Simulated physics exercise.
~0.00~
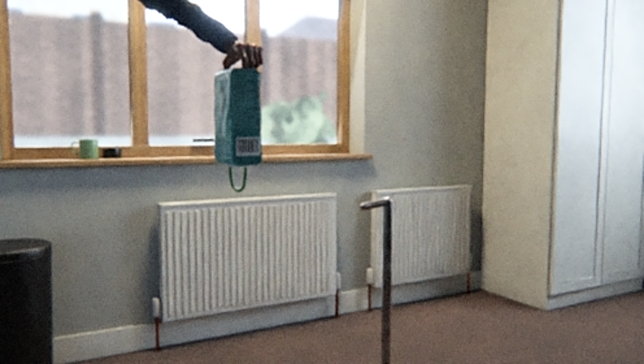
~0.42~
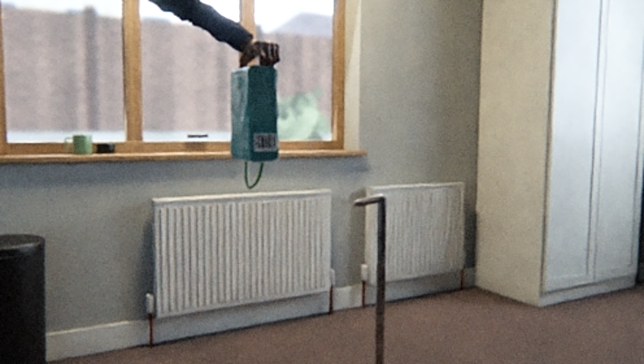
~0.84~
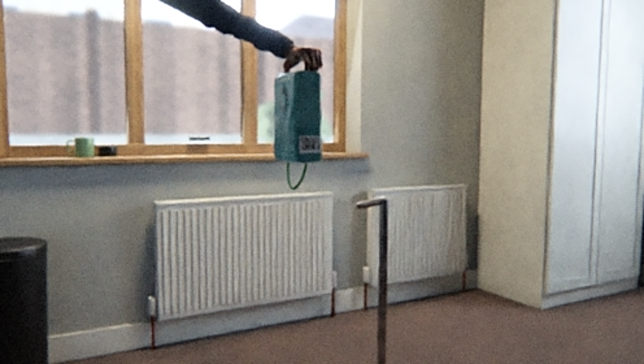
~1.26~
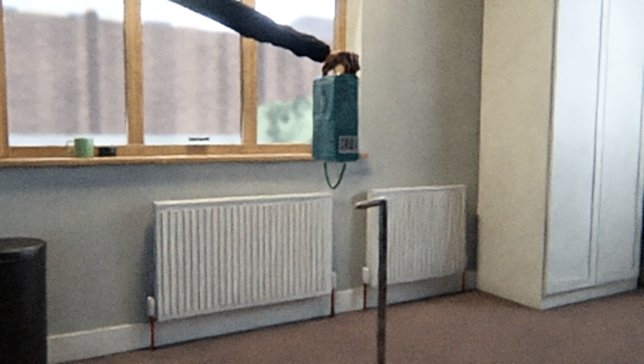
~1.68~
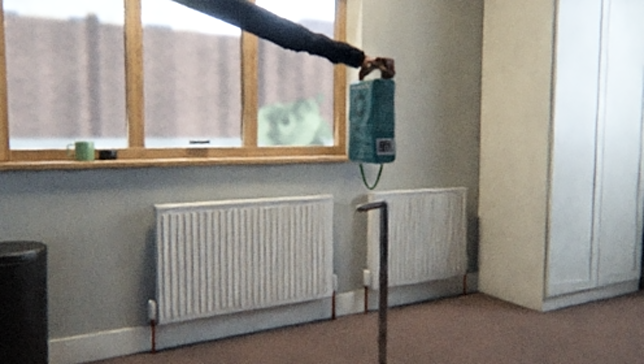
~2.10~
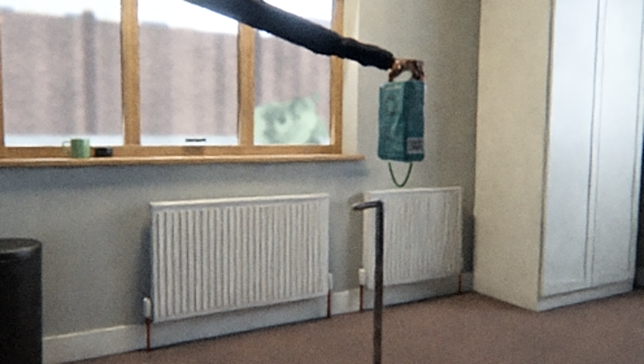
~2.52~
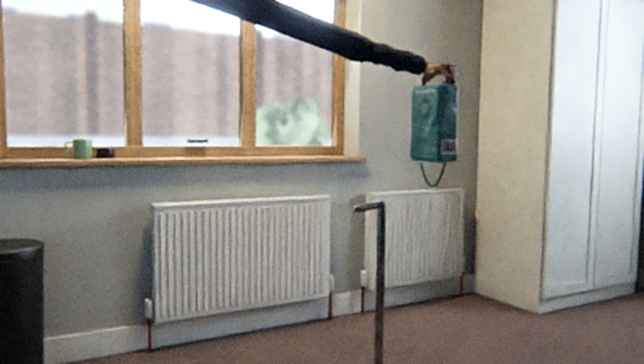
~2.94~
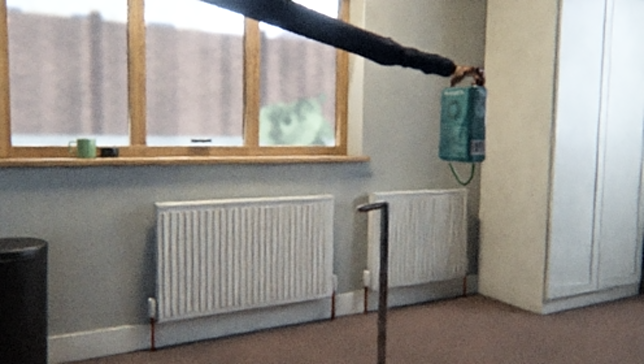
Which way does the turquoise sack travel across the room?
It travels to the right, from in front of the window toward the white cupboard.
A turquoise sack with a thin loop hanging beneath it is held upright by a hand at the end of a dark-sleeved arm, in front of a wooden-framed window. The arm reaches farther in from the upper left and carries the sack steadily right, above two white radiators. The sack leaves the window behind and passes over a dark post with a hooked top, its loop moving by without catching. It continues along the grey wall toward the white cupboard. At the end the sack is clear of the post, still upright and still held.
